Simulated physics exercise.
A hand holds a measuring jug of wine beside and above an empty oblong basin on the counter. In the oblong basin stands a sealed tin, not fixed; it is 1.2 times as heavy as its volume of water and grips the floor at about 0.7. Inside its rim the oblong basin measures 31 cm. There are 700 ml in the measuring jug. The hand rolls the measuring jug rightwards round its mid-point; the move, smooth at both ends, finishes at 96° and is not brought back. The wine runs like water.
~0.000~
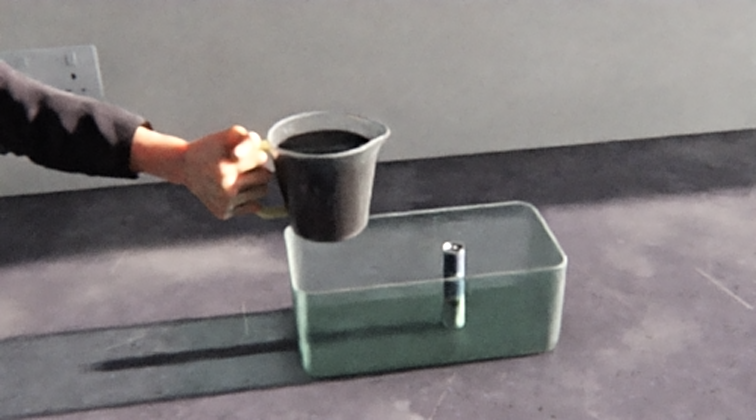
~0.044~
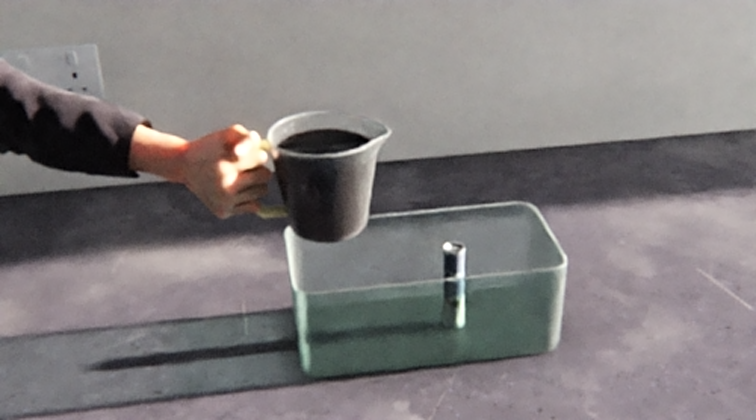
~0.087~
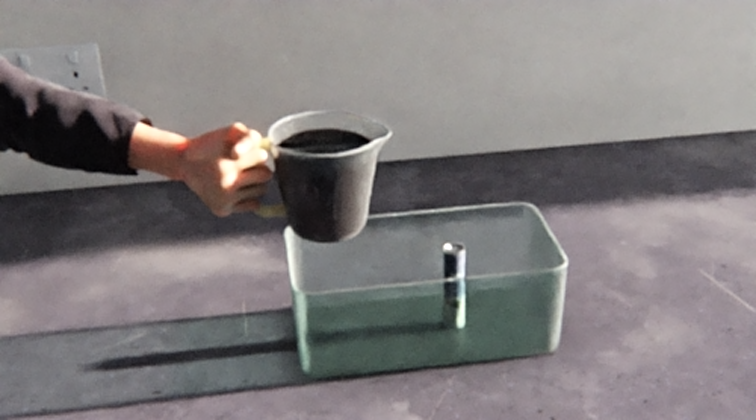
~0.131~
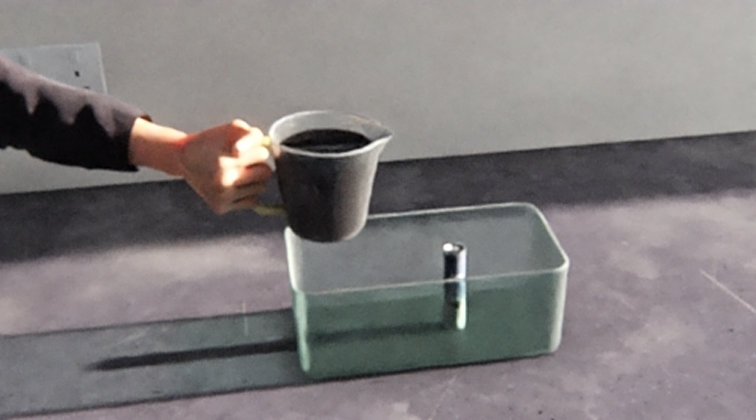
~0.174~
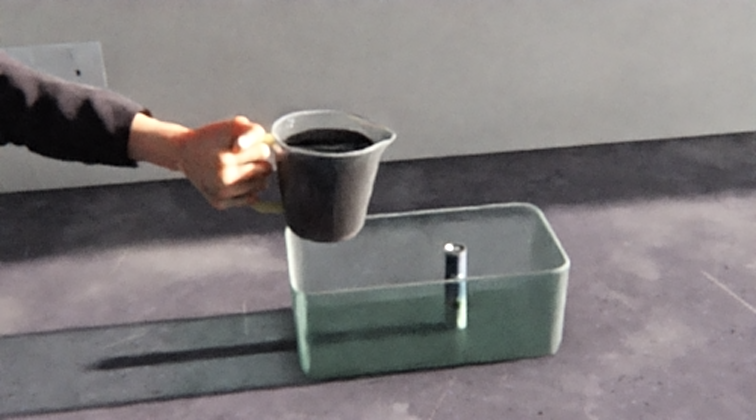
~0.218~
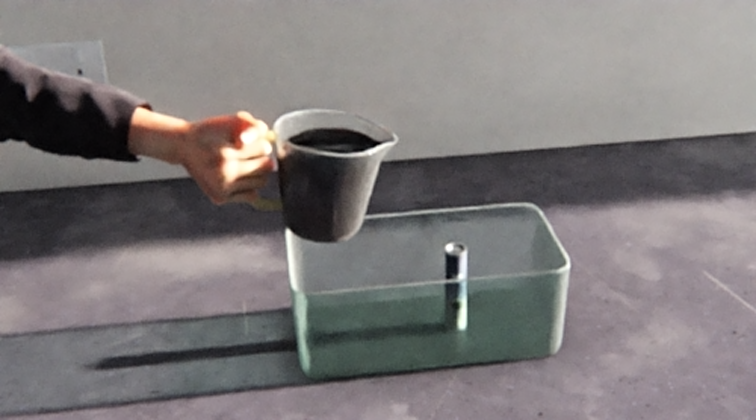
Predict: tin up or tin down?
The tin topples.
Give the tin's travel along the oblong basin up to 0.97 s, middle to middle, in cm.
Some 2 cm.
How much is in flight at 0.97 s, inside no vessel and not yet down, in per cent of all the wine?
Near 12 in a hundred.
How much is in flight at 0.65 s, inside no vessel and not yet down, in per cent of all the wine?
Some 14 per cent.
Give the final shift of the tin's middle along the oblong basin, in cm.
Some 6.0 cm.
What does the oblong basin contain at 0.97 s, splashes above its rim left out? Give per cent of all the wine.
Some 60 per cent.
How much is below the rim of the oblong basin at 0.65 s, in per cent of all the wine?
Some 6 per cent.
Then, 0.65 s in, the tilt is 57° and 80 per cent is still to pour; the tin stands where it began.
Then, 0.97 s in, the tilt is 90° and 28 per cent is still to pour; the tin leans 21°.
Then, 1.30 s in, the tilt is 96° and 2 per cent is still to pour; the tin lies on its side.
Then, 1.66 s in, the tilt is 96° and 0 per cent is still to pour; the tin lies on its side.
Finally, the tin lies on its side.
